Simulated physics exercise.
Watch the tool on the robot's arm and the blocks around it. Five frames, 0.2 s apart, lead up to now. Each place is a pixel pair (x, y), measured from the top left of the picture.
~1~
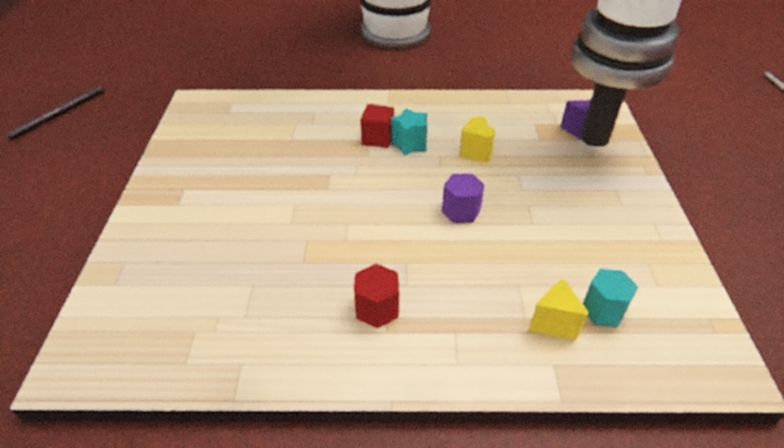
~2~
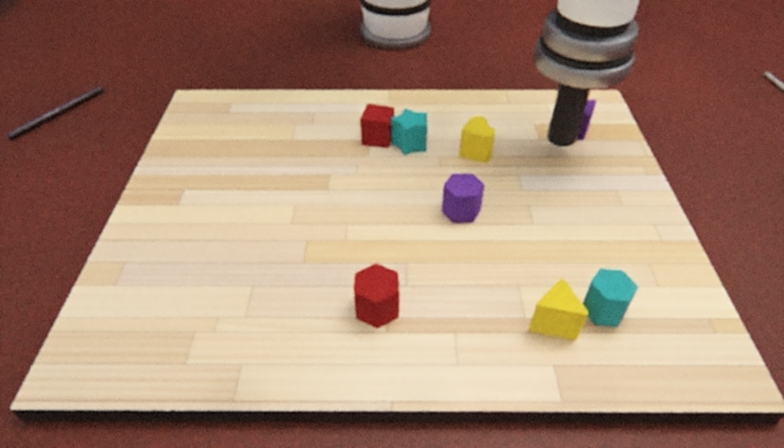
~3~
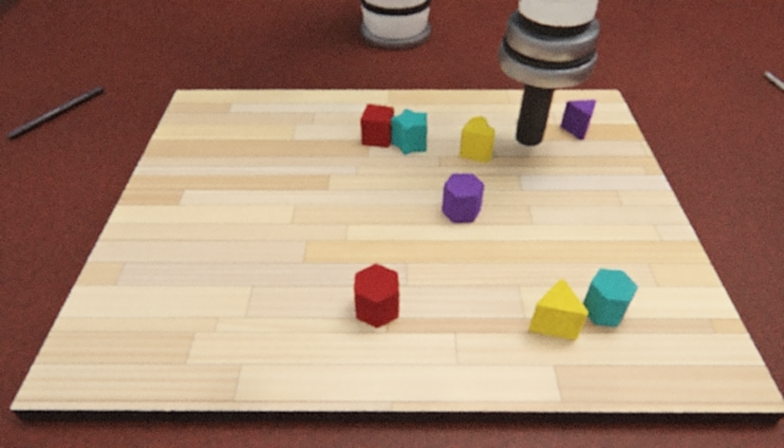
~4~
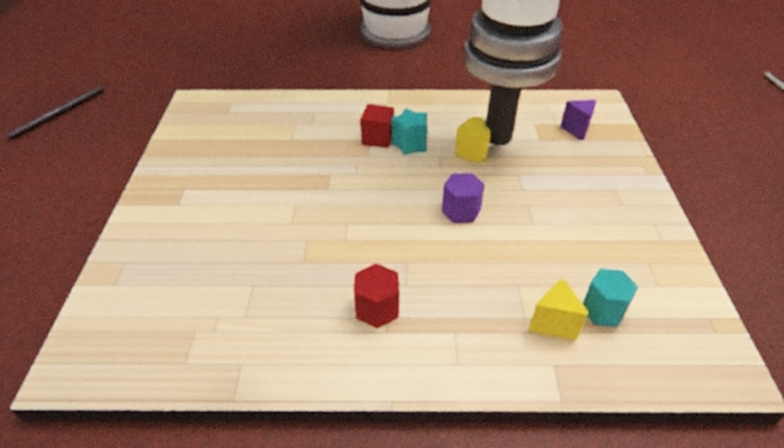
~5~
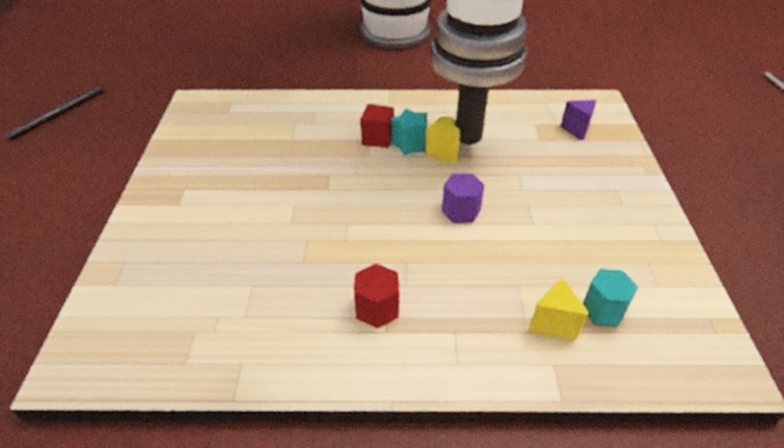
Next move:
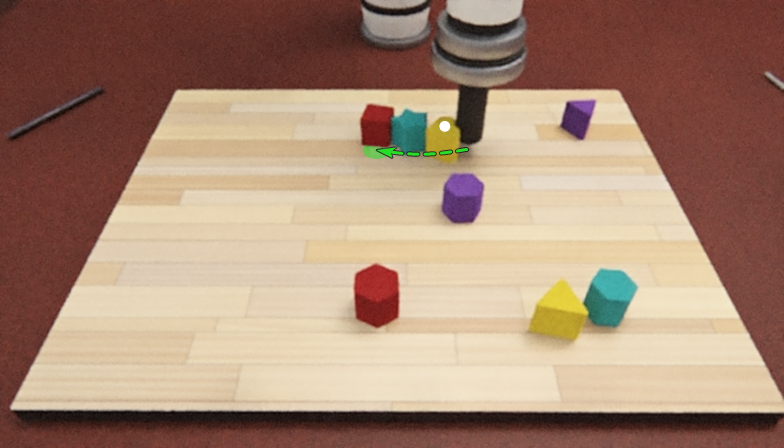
The robot arm moves left and pushes the yellow block up to the turquoise star.
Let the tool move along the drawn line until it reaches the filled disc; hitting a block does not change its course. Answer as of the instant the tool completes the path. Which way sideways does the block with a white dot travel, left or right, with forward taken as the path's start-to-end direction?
My prediction: Leftwards.
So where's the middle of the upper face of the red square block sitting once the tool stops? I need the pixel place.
The centre of its top will be at (344, 95).
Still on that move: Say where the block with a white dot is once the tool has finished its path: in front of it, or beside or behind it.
Looking at the end of the path, the block with a white dot has slipped free of the tool.
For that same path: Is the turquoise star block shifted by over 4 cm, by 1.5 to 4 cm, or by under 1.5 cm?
The answer will be the long band, over 4 cm.
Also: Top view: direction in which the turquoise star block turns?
The turn is clockwise.
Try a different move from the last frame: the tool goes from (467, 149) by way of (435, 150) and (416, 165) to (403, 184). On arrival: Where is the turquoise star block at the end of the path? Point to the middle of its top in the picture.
It will likely be found at (391, 123).
The drawn path runs from (467, 149) via (437, 154) and (407, 154), ending at (377, 150); the dot is on the yellow heart.
The first path, step by step. One third of the way, tool (437, 142); red square block (372, 110); turquoise star block (400, 118), turned 50° clockwise; yellow heart (415, 134), turned 15° anticlockwise.
Two thirds of the way, tool (405, 142); red square block (357, 104), turned 25° clockwise; turquoise star block (376, 117), turned 75° clockwise; yellow heart (390, 140), turned 40° anticlockwise.
At the end, tool (376, 138); red square block (344, 95), turned 45° clockwise; turquoise star block (353, 111), turned 95° clockwise; yellow heart (381, 141), turned 70° anticlockwise.
